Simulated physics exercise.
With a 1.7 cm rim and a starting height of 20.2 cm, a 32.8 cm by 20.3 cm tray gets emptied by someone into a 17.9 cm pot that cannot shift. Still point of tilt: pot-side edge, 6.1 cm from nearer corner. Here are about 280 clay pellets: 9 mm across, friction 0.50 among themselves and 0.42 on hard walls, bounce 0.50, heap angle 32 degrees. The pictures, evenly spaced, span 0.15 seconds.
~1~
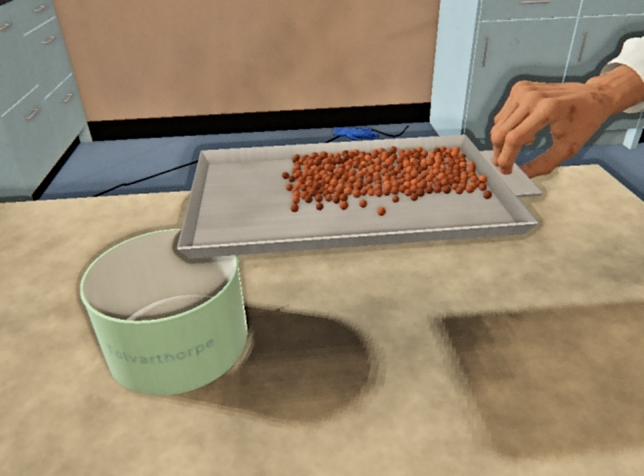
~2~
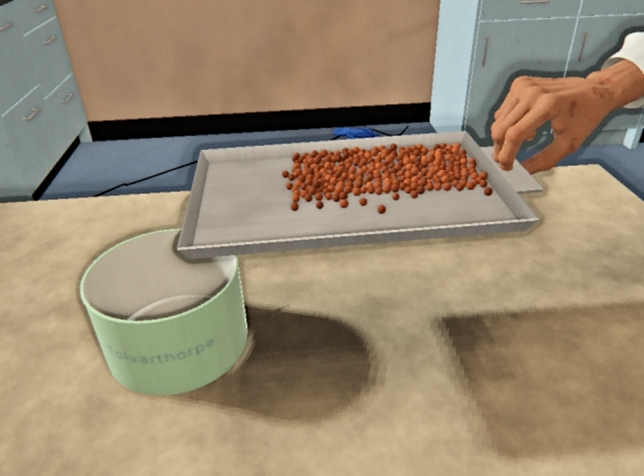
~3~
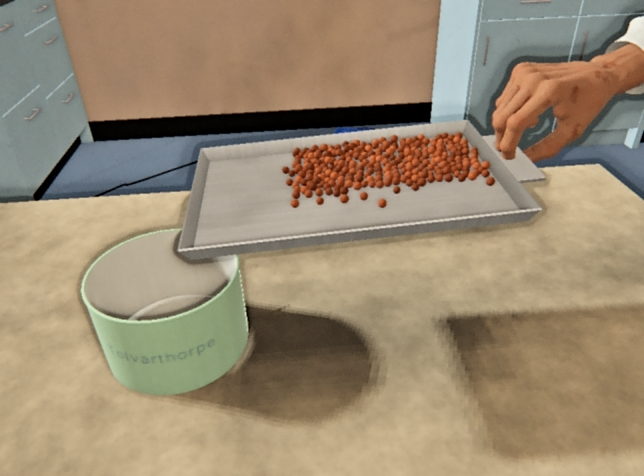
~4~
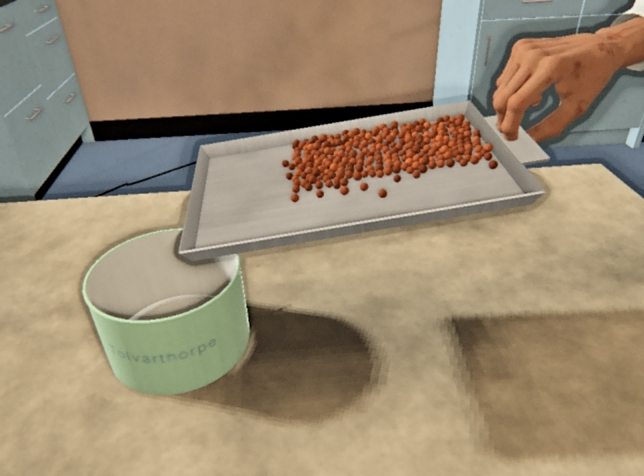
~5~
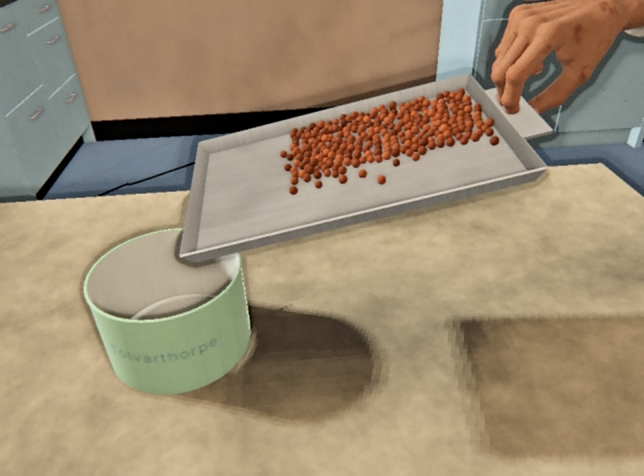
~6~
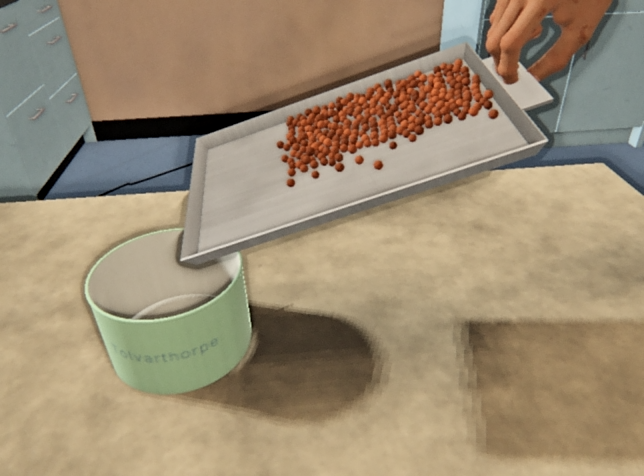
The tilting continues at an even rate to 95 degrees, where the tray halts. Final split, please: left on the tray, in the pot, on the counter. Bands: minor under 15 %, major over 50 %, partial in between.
Tray: Minor, pot: Partial, counter: Major.
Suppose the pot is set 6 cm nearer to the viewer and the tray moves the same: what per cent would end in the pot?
In that case about 65 percent would end up there.
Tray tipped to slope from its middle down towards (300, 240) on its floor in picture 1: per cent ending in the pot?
Roughly 0 % of the pieces.
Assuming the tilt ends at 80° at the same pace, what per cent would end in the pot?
Result: Close to 30 %.
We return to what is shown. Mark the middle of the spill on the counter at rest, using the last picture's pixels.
Somewhere around (46, 468), I'd say.
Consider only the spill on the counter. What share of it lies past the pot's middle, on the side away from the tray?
Around 90 per cent, give or take.
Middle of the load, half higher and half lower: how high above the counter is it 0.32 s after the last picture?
Median height: Approx. 32 cm.
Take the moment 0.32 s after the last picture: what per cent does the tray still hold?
Value: About 100%.
Then, 0.19 s after the last picture, tilt 58 degrees; the tray holds 100 %, the pot 0 %.
Then, 0.32 s after the last picture, tilt 84 degrees; the tray holds 100 %, the pot 0 %.
Then, 0.59 s after the last picture, tilt 95 degrees; the tray holds 0 %, the pot 30 %.
In the end, tray 0 %, pot 30 %, counter 70 %.
